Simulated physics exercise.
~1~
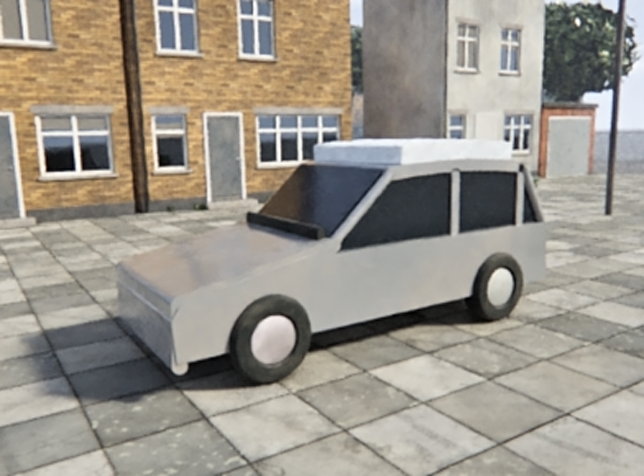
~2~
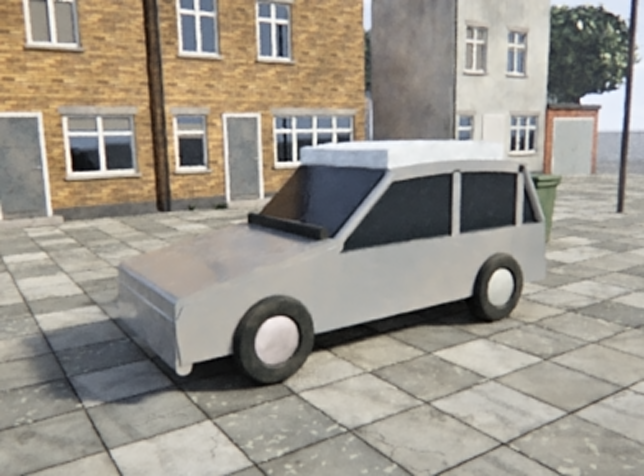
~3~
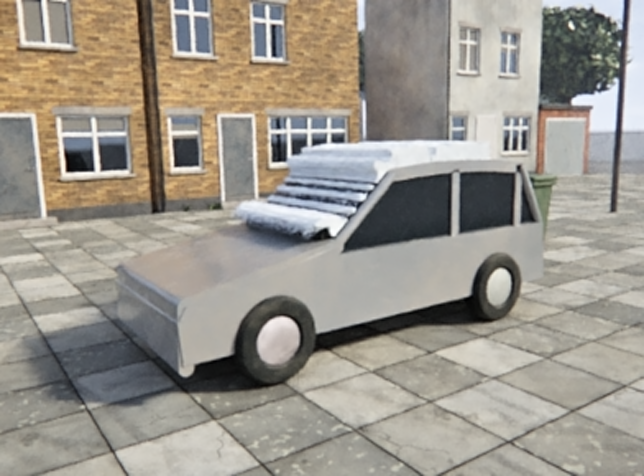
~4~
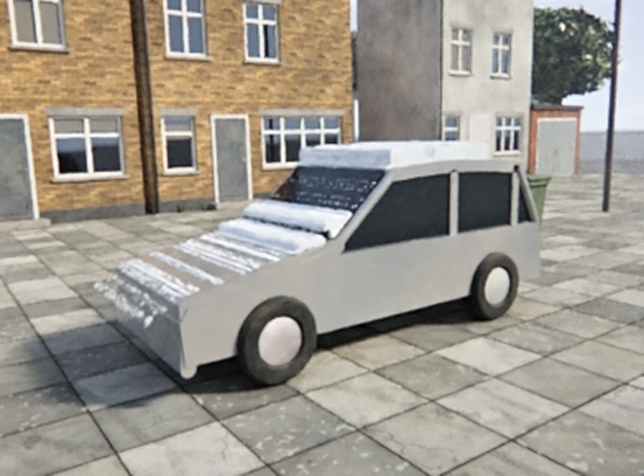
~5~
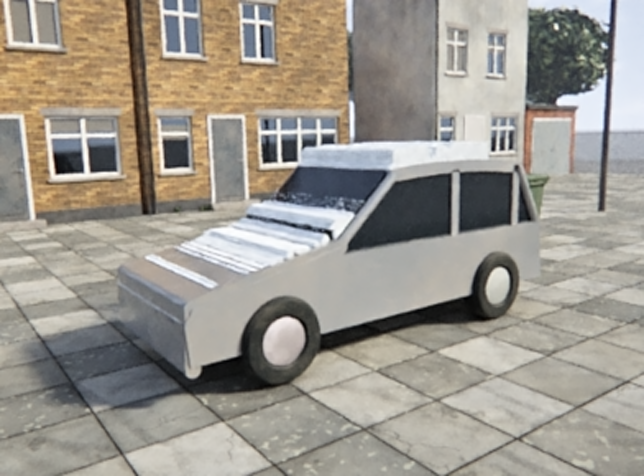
The video shows a grey boxy car with a slab of snow on its roof in a paved square beside brick houses. Some snow slides forward down the windscreen and spreads in broken ridges over the bonnet, while most stays on the roof.
